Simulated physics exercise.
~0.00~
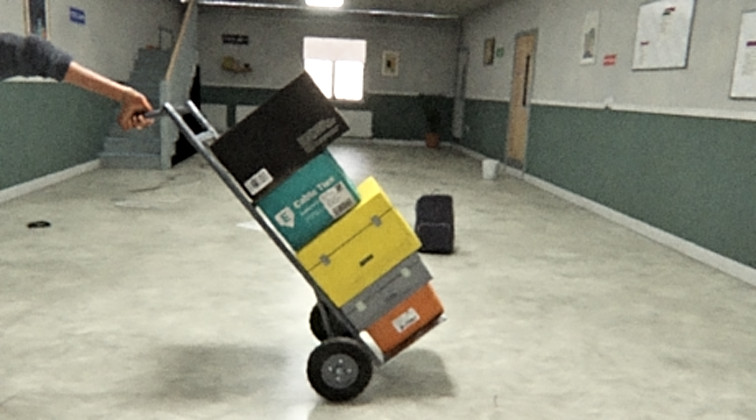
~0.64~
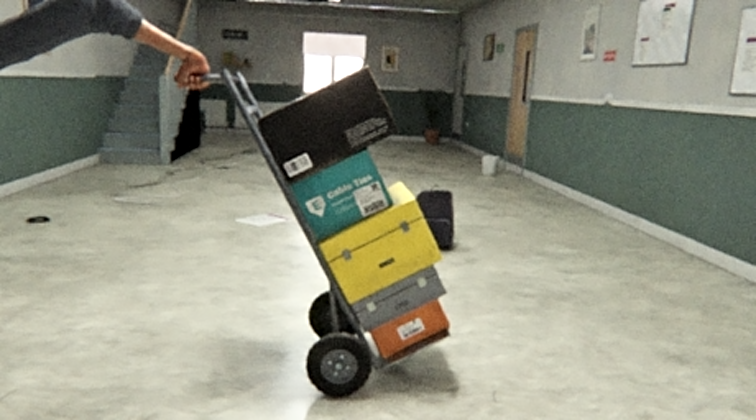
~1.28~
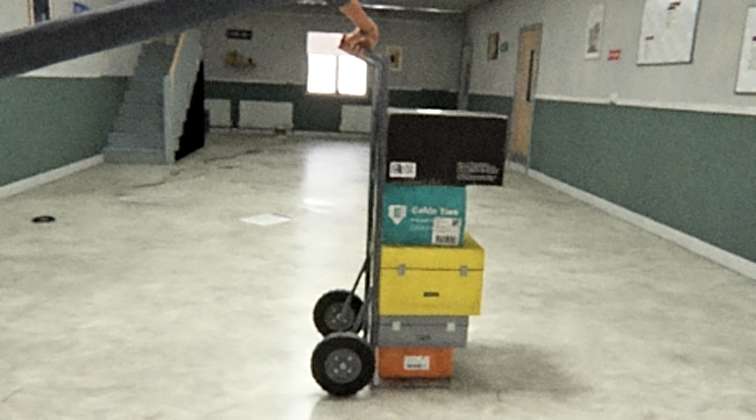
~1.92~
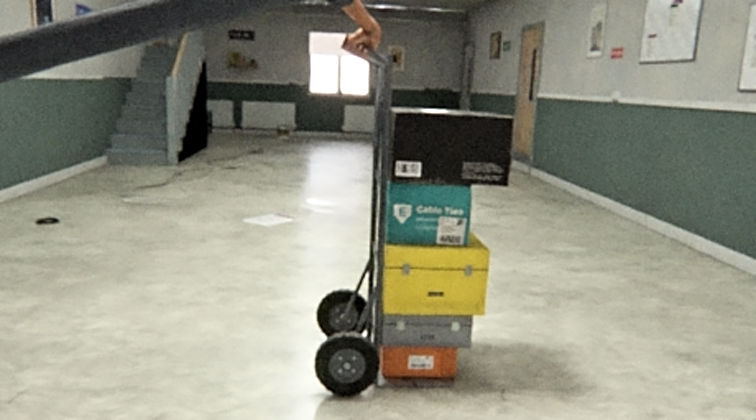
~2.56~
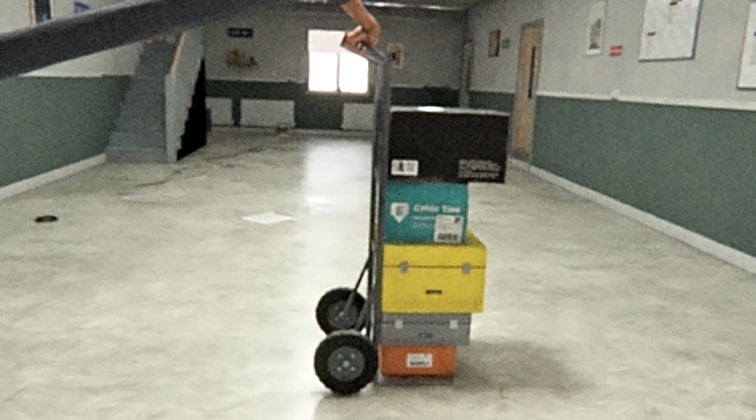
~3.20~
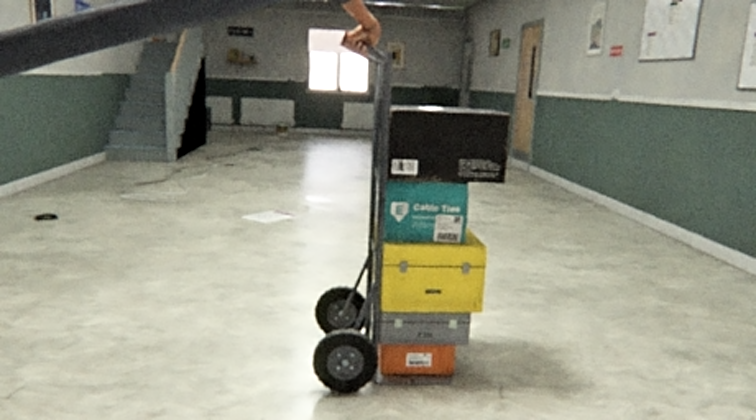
A sack truck loaded with five boxes leans back to the left in a long hall with green and white walls, seen from the side by a slightly swaying camera. From the bottom, its stack holds an orange tote, a grey toolbox, a yellow toolbox, a turquoise parcel and a black parcel, while a hand from the left grips the handle. The arm pushes the handle up and to the right, swinging the load steadily toward vertical. The truck comes upright, and the stack stays standing on it, the hand still holding the top.
